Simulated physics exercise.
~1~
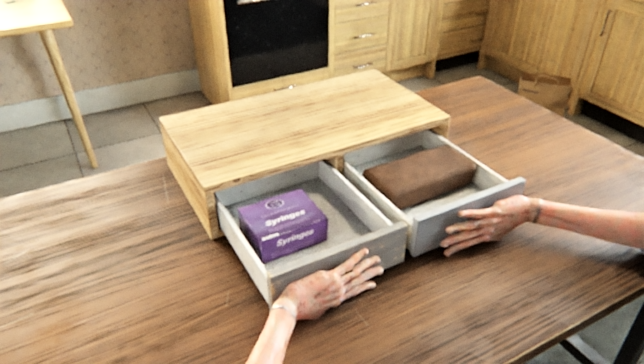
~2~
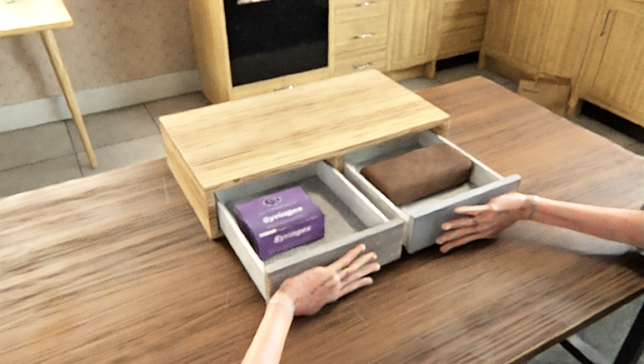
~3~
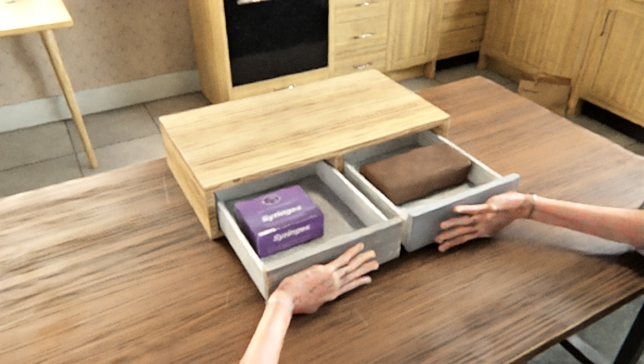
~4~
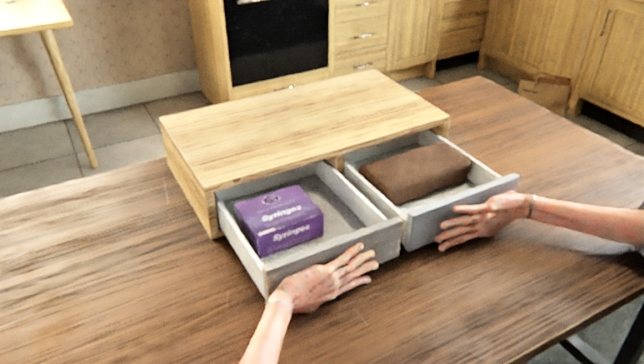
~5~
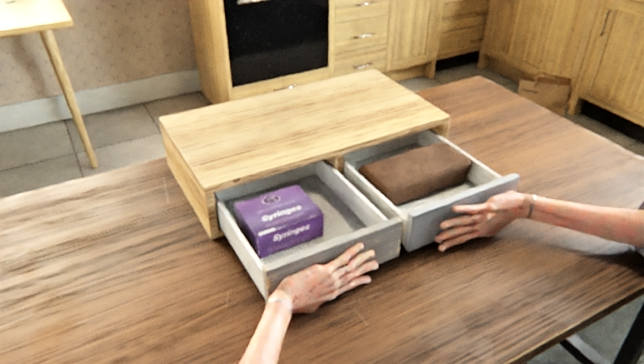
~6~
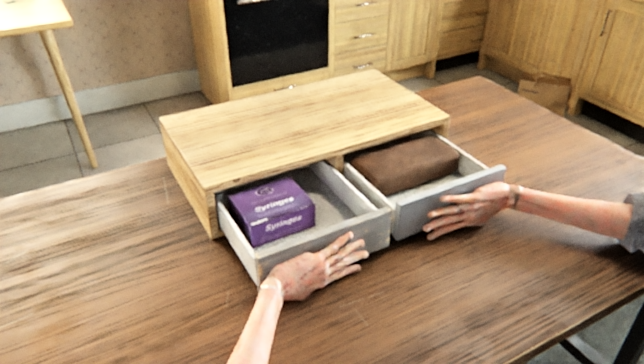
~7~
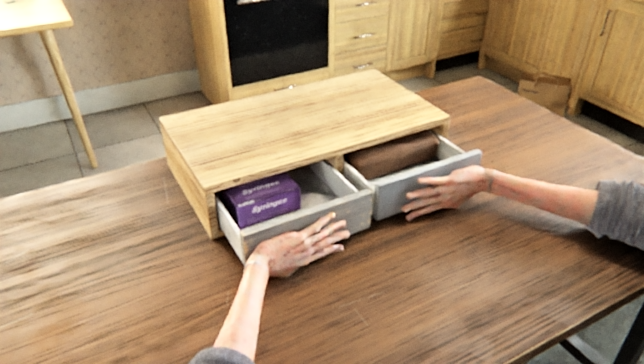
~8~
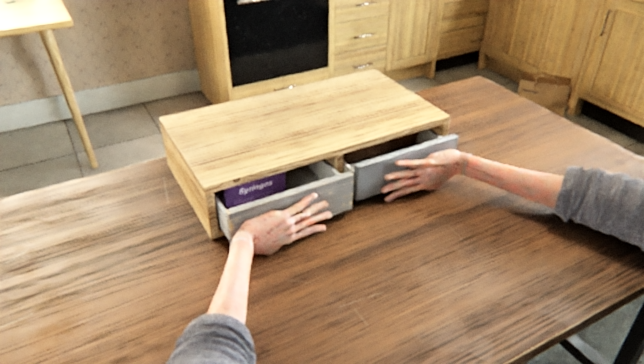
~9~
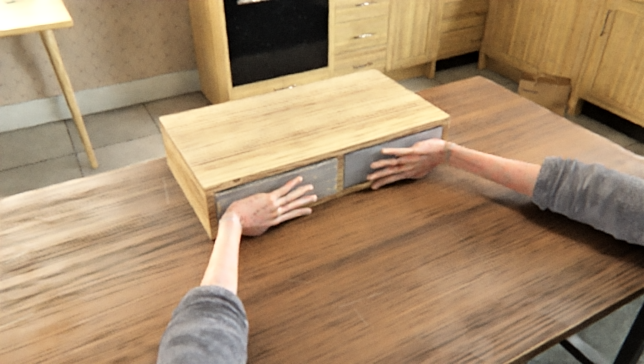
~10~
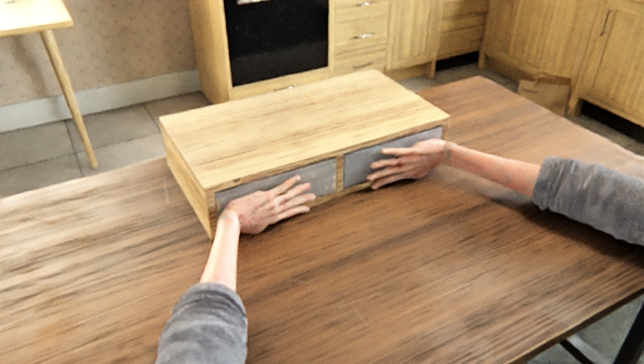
Two hands pushed a pair of open grey drawers into a small wooden chest on a table, the left one holding a purple box and the right one a brown loaf-shaped item, until both slid fully shut and hid their contents.
